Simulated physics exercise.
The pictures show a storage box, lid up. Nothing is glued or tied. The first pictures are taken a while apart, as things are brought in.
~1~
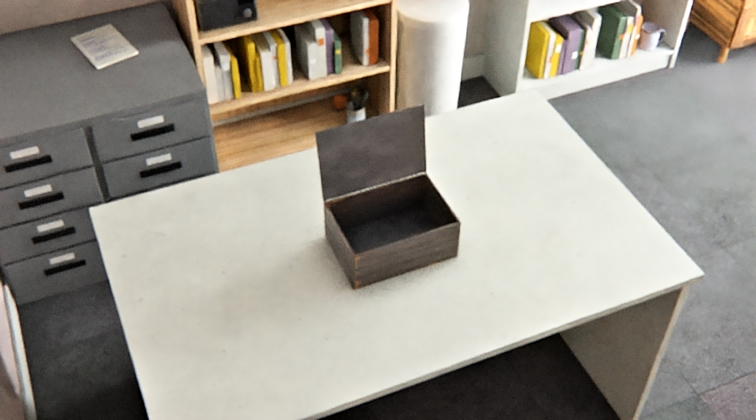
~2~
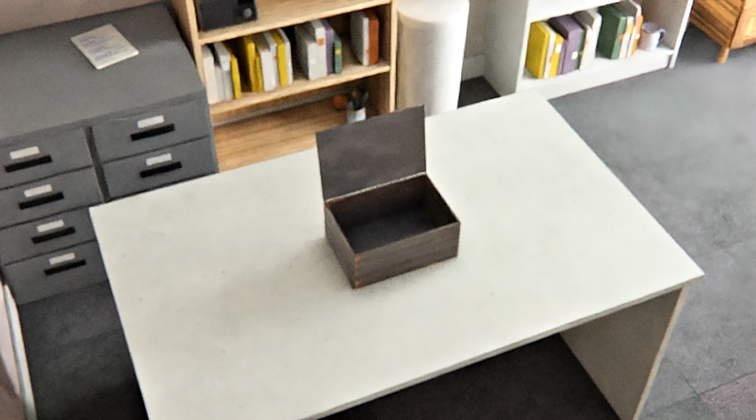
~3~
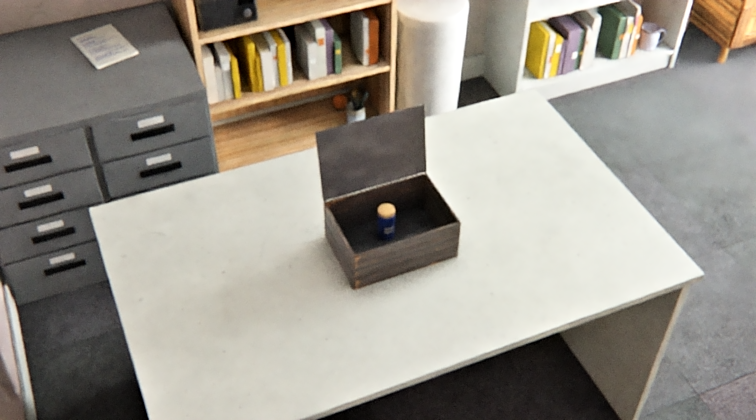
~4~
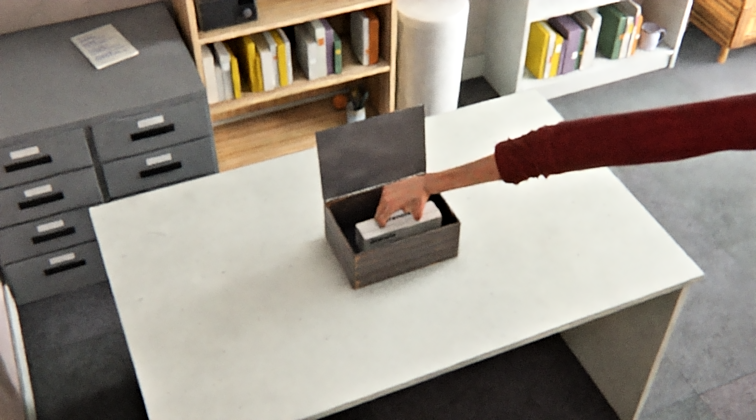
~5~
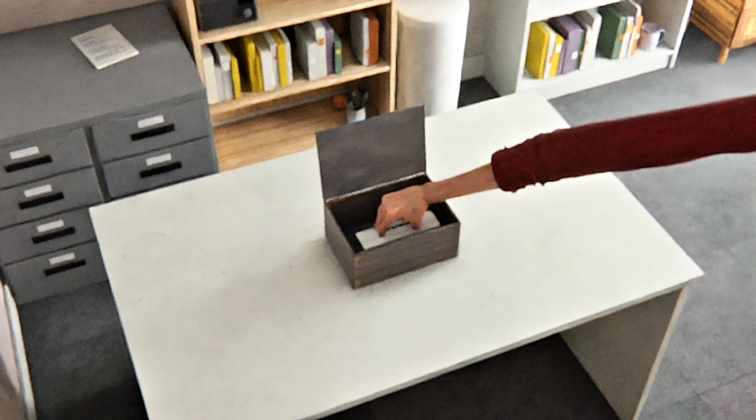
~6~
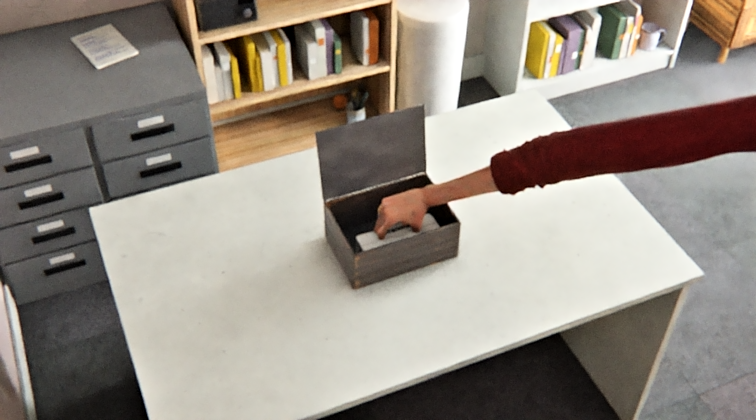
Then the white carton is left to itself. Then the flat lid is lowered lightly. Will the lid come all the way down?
The lid shuts flat.
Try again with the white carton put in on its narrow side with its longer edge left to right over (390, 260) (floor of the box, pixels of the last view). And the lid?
Then it sits on the rim.
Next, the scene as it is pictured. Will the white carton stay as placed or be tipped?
It keeps its pose.
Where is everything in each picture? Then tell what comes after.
The last thing is not in view yet, in the first frame.
The last thing is not in view yet, in the second frame.
The last thing is not in view yet; blue shaker (386, 222), in the third frame.
Still above its spot; white carton (398, 229), in the fourth frame.
Still above its spot; white carton (398, 238), in the fifth frame.
In place under the hand, in the sixth frame.
Then, 1.40 s past the last view, lid 70° above the rim.
Then, 1.90 s past the last view, lid 32° above the rim.
Finally, lid shut; both still in place. Final places as the last picture's camera would see them, white carton near (398, 241).
